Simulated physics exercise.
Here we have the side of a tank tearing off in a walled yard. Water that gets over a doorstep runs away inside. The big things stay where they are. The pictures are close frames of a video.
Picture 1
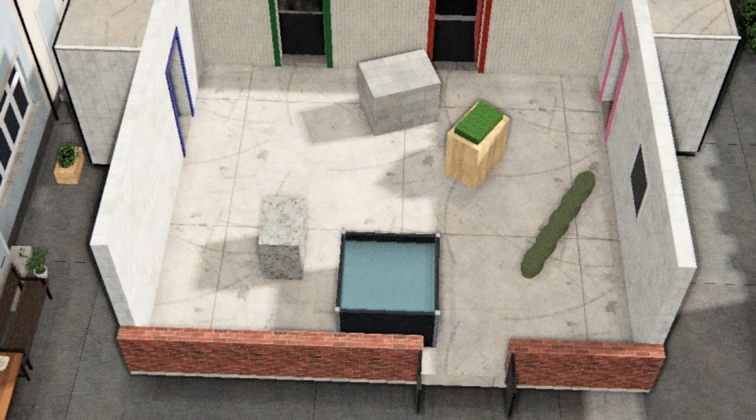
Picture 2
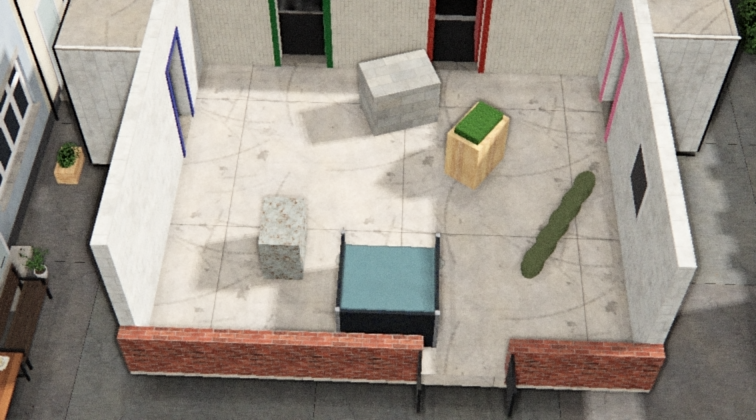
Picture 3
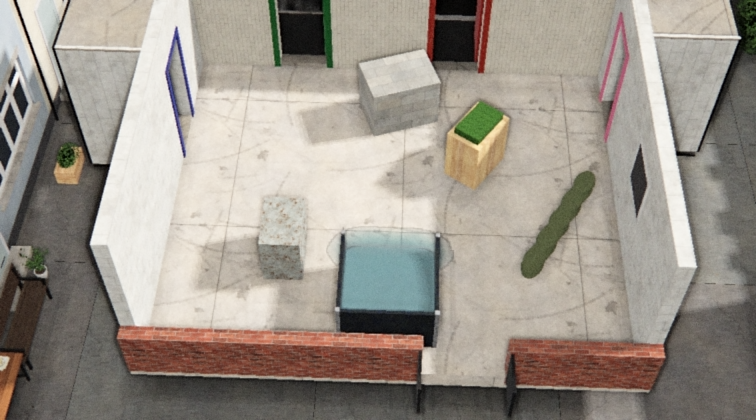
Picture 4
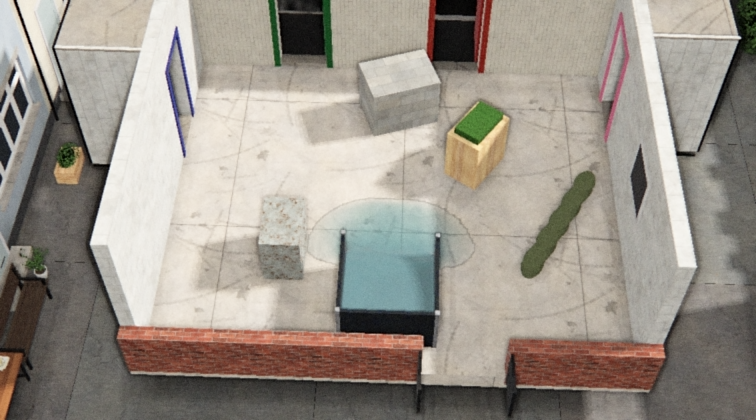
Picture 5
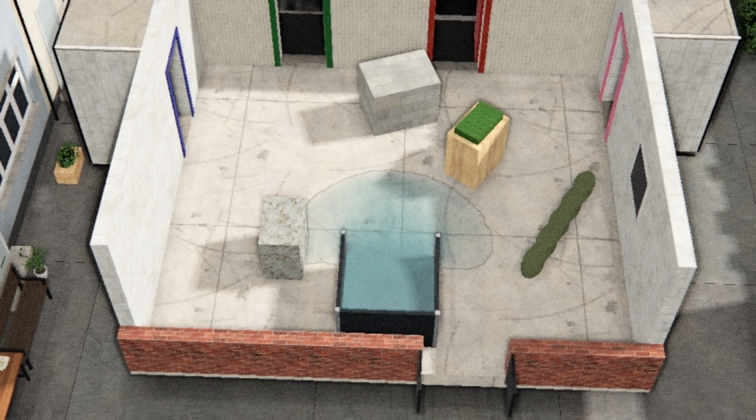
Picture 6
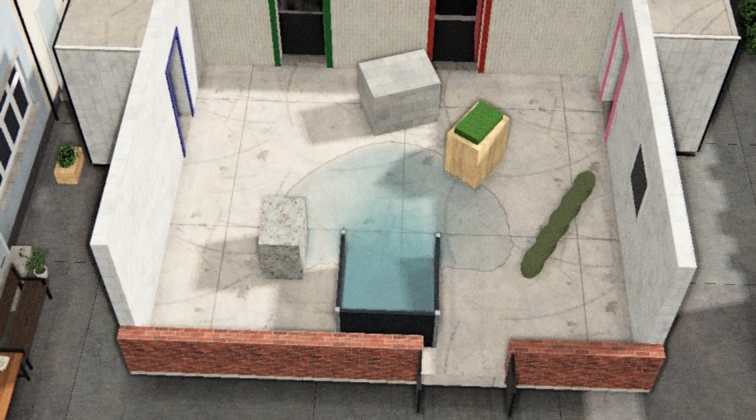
Water pouring from the far side of a dark-framed tank and fanning across a pale walled yard between scattered blocks.
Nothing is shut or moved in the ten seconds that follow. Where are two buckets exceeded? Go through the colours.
The red door takes more than that; the blue door stays under that; the pink door takes more than that; the green door takes more than that.
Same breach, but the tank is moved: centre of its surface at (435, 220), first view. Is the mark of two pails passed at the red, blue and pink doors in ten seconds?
My reading: The red door is over; the blue door takes more; the pink door passes that mark.
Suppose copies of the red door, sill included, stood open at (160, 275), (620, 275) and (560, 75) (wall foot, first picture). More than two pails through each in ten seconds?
In that order: Holds, lets less in, floods.
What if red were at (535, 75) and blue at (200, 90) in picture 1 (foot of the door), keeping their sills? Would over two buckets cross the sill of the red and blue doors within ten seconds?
One by one: The red one passes that mark, the blue one takes more.
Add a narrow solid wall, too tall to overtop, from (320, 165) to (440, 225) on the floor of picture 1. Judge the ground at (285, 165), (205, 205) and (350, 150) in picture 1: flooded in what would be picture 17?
In that order: Awash, wet, no water.
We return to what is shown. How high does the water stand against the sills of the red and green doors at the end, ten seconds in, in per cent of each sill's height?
About 190 and 40 per cent.
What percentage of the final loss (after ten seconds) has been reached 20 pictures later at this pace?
Close to 55 %.
A moment on, water covers 35 % of the floor; the red door wet at the sill, nothing in, the blue door not reached, the pink door not reached, the green door not reached.
Next, water covers 50 % of the floor; the red door under two buckets in, the blue door not reached, the pink door wet at the sill, nothing in, the green door over two buckets in.
Then, water covers 55 % of the floor; the red door under two buckets in, the blue door wet at the sill, nothing in, the pink door over two buckets in, the green door far over two buckets in.
Later, water covers 70 % of the floor; the red door over two buckets in, the blue door under two buckets in, the pink door far over two buckets in, the green door far over two buckets in.
In the end, water covers 95 % of the floor; the red door over two buckets in, the blue door under two buckets in, the pink door far over two buckets in, the green door far over two buckets in.
